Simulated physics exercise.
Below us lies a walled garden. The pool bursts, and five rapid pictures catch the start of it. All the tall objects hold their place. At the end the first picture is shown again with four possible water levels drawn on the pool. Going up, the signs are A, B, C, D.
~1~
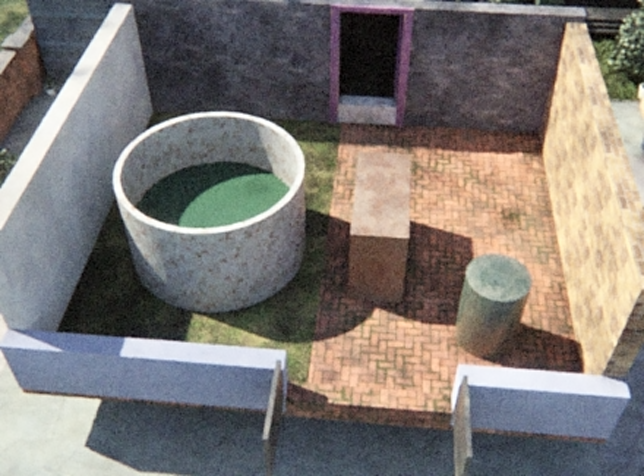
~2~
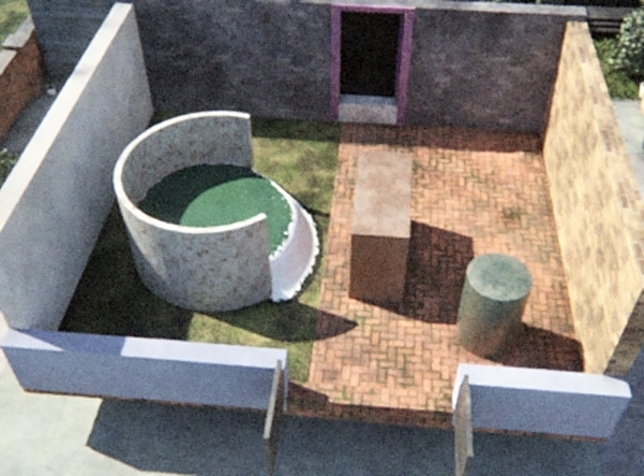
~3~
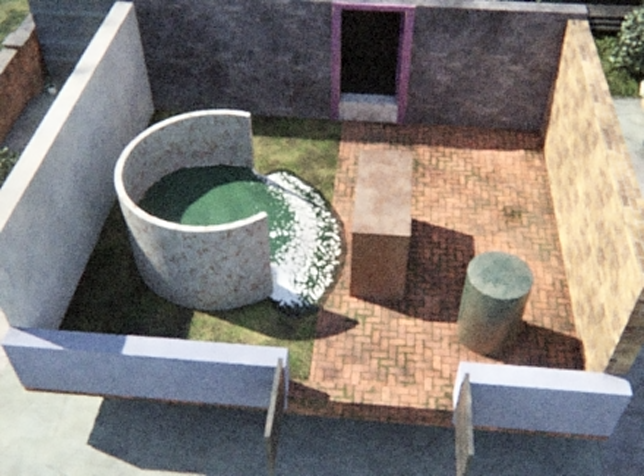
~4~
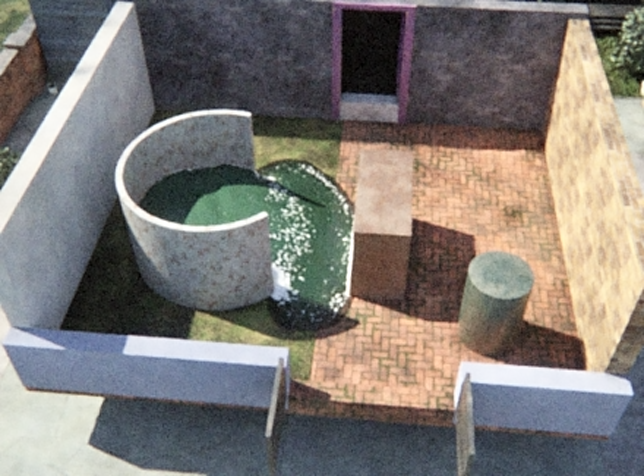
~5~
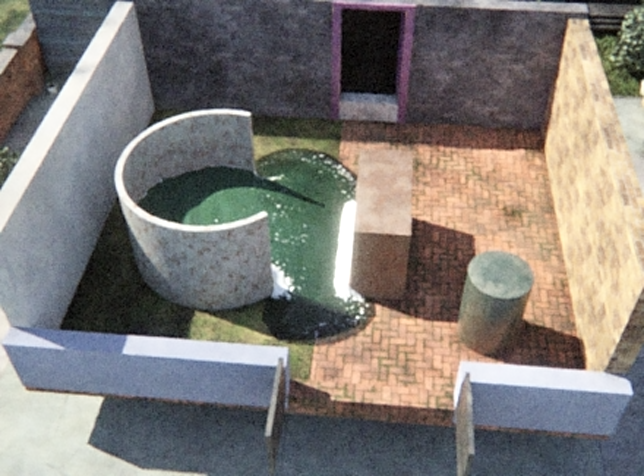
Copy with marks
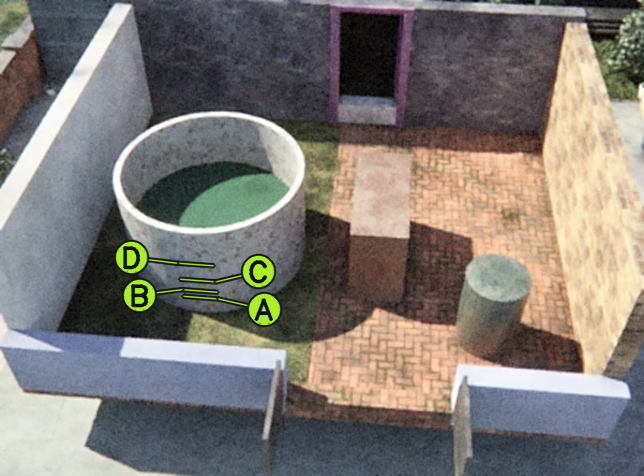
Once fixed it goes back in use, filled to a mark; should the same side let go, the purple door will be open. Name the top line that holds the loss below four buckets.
The answer is line D.
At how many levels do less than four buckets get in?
All of the four.
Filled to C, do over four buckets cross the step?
No, that is safe.
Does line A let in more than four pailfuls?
No.
On the marked copy, A at (201, 297); B at (199, 290); C at (198, 280); D at (195, 264); from the bottom up A, B, C, D.
If A is chosen, nothing gets over.
If B is chosen, nothing gets over.
If C is chosen, nothing gets over.
If D is chosen, a bucket or two gets in.
